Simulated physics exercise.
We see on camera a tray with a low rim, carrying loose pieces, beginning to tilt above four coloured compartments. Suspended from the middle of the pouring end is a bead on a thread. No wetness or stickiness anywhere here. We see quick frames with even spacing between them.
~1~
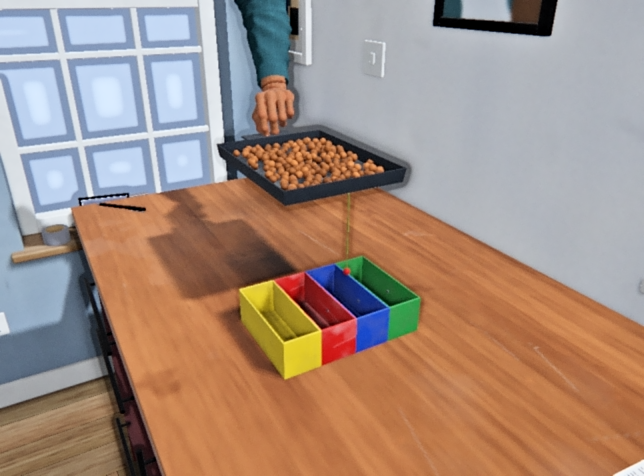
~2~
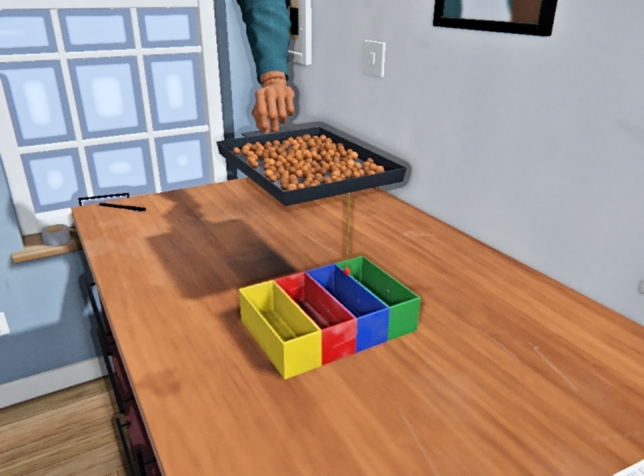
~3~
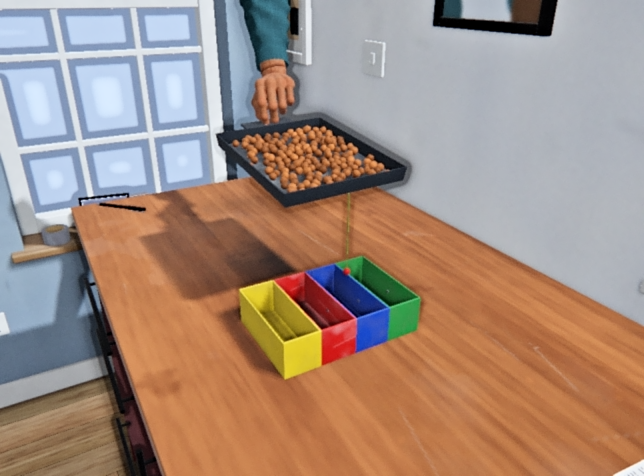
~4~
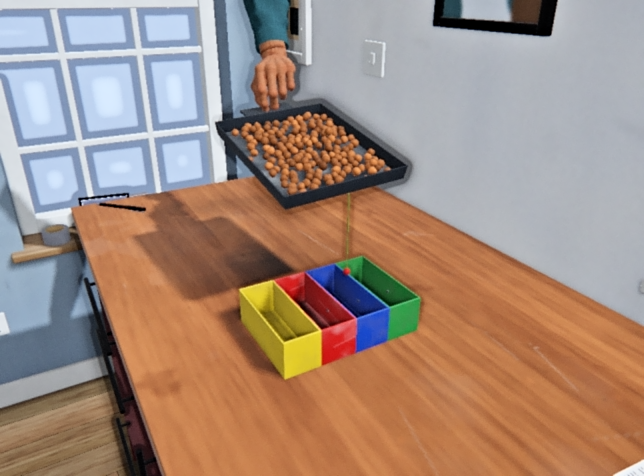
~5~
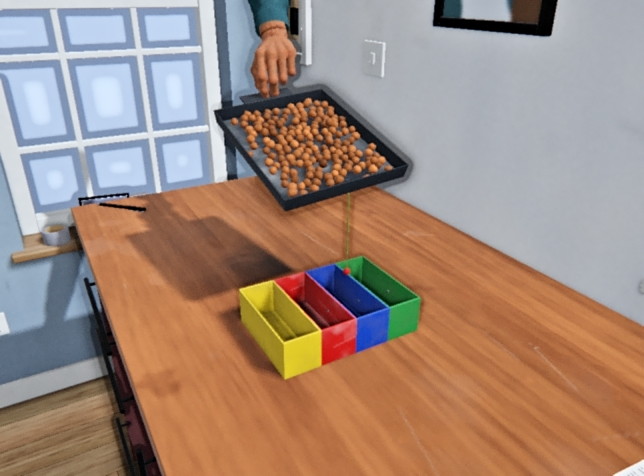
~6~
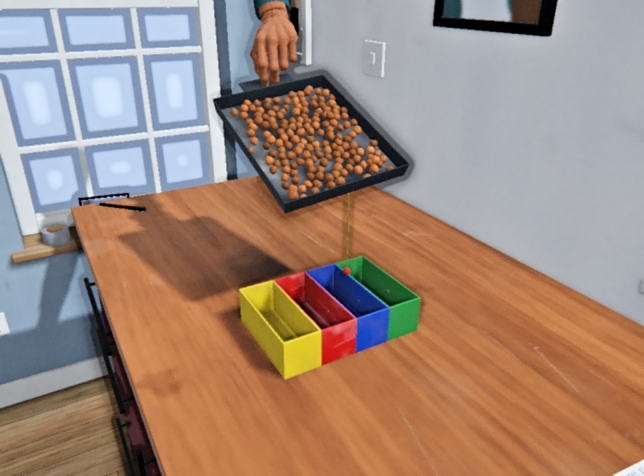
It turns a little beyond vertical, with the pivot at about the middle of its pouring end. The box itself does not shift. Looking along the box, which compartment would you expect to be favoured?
I would expect the red compartment to be favoured.
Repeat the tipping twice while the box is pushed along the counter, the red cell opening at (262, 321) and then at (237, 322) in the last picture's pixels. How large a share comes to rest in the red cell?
It would be near 0 per cent first and near 0 per cent second.
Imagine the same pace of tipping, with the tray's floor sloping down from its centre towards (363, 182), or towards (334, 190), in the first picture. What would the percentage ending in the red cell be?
Roughly 0 percent, then 20 percent.
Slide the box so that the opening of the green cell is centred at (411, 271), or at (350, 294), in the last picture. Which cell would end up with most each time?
For the first position it is the cell in yellow, and for the second it is that blue cell.
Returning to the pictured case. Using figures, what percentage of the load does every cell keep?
Yellow cell: Around 20 percent; red cell: Around 40 percent; blue cell: Around 20 percent; green cell: Around 0 percent.
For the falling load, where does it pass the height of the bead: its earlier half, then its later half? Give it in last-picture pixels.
First roughly (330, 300), then roughly (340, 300).
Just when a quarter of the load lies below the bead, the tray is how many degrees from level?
Roughly 120 degrees from level.
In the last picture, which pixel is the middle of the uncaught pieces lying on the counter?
Their resting centre is at about (365, 428).
Soon after the last picture, tray tipped steeply; nearly all on the tray; a stray few falling or outside the box.
A little later, tray tipped past a quarter turn; most on the tray; a stray few in the red cell; a stray few in the yellow cell; a stray few in the blue cell; a small part falling or outside the box.
Later still, tray tipped past a quarter turn; about a third in the red cell; about a quarter in the yellow cell; about a quarter in the blue cell; a stray few in the green cell; about a quarter falling or outside the box.
At rest, tray tipped past a quarter turn; about a third in the red cell; about a quarter in the yellow cell; about a quarter in the blue cell; a stray few in the green cell; about a quarter outside the box.
